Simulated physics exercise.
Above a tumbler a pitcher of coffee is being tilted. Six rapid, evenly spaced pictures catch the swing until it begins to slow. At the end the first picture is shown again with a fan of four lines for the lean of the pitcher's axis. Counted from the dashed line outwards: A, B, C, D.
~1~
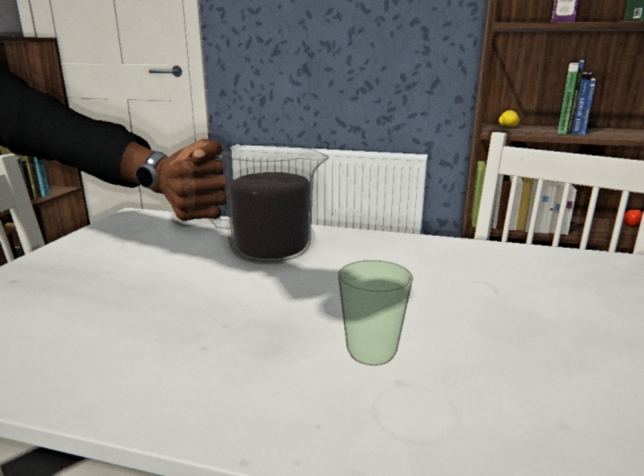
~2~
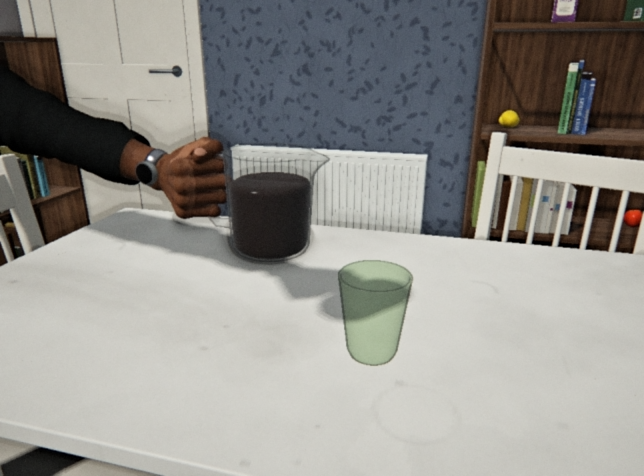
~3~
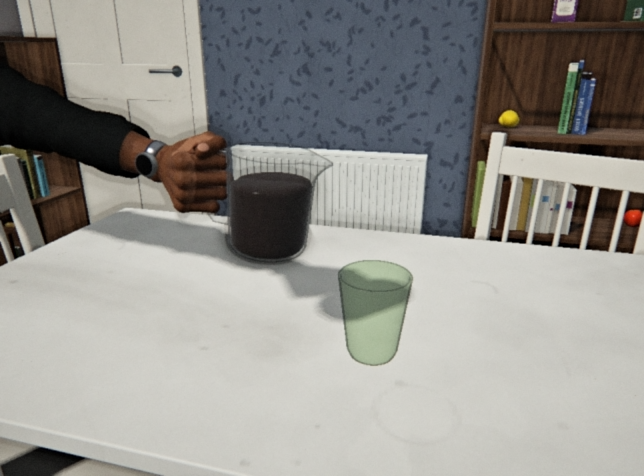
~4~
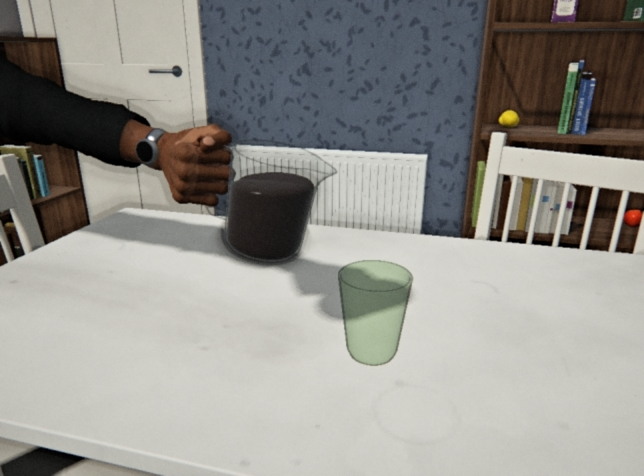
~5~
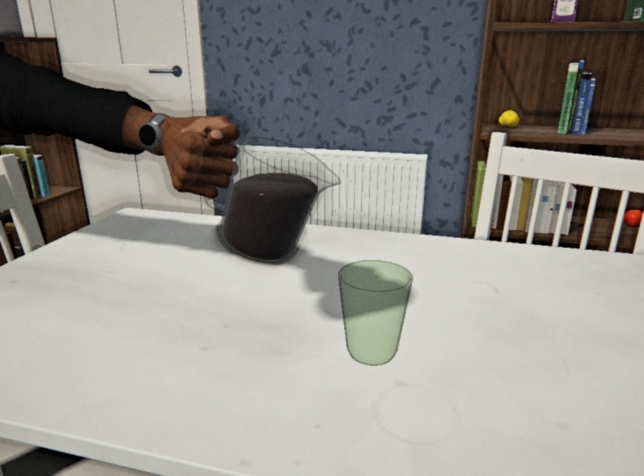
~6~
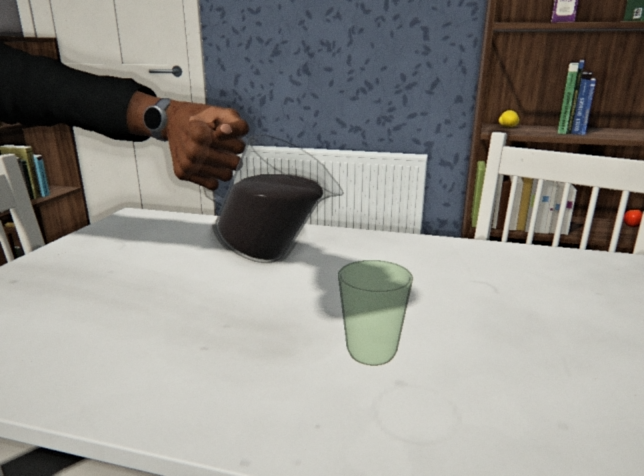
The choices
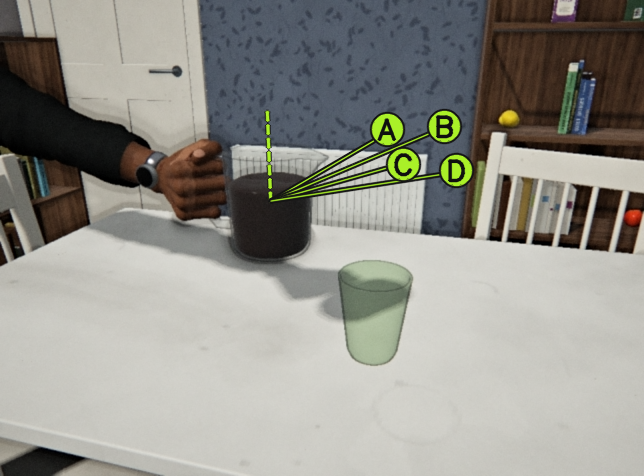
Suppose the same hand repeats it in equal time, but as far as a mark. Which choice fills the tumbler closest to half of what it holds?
B is best.
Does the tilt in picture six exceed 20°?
Yes.
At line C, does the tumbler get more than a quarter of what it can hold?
Yes, it does.
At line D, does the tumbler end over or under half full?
Over half.
In lime, A at (374, 140); B at (428, 133); C at (386, 168); D at (440, 174).
With A, the tumbler ends with about 35 % of what it can hold.
With B, the tumbler ends with about 49 % of what it can hold.
With C, the tumbler ends with about 65 % of what it can hold.
With D, the tumbler ends with about 76 % of what it can hold; 4 % of the coffee is spilt.
